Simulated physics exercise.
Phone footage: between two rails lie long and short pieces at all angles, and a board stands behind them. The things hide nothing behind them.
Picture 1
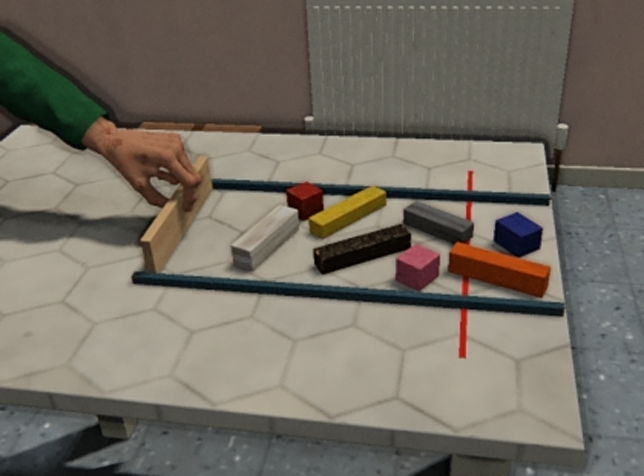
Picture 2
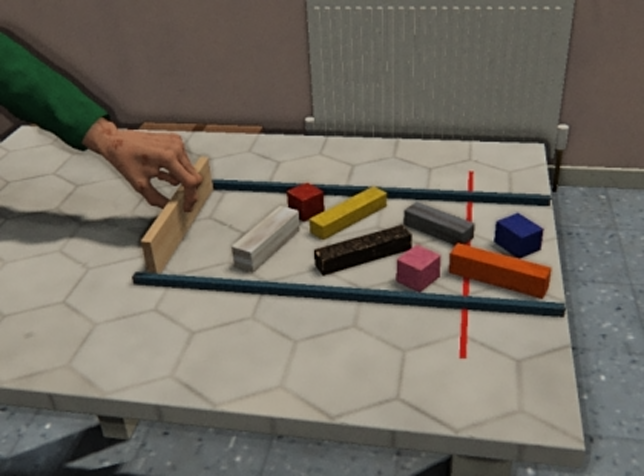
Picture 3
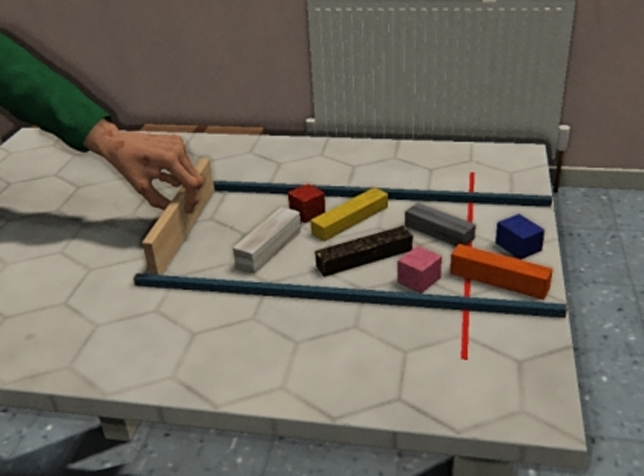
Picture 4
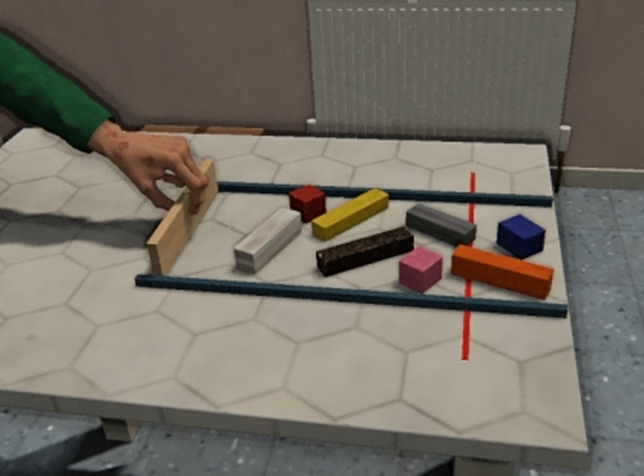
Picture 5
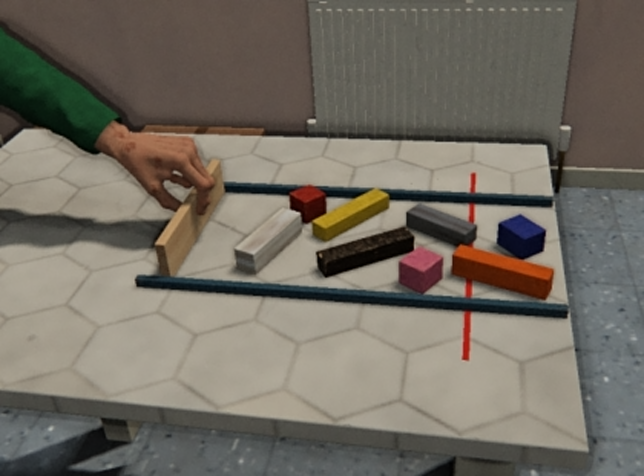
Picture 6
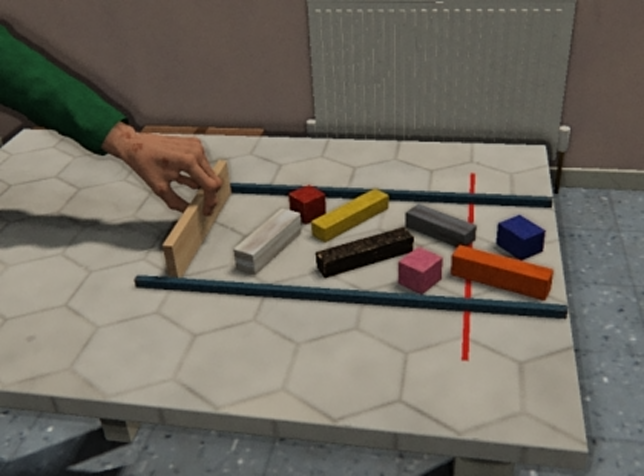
Wooden board held upright by a hand sliding slightly right between two rails, the coloured blocks and bars ahead lying still.
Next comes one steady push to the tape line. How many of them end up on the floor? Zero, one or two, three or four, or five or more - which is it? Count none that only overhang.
It sends over the edge a lone piece or a pair.
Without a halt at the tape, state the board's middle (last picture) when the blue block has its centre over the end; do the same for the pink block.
The blue block gives roughly (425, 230), the pink block roughly (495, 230).
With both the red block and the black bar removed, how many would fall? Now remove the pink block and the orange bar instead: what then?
First try 1, second try 1.
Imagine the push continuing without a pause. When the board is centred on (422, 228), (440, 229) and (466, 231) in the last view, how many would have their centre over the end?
The numbers past the end are 0, 1 and 2.
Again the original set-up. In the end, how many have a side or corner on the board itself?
The number is 2.
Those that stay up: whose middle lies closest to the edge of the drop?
That would be the grey stick.
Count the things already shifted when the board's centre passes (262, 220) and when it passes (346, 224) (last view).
At that stage 1; at the next, 4.
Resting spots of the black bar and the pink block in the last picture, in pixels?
First (519, 265), then (535, 286).
Soon after, none off yet; blue block at rest near (520, 237); orange bar at rest near (501, 272); grey stick at rest near (440, 226).
After that, none off yet; blue block moving near (529, 239); orange bar at rest near (501, 272); grey stick displaced a little near (471, 229).
In the end, the number that fall off is one or two; gone, orange bar and blue block.
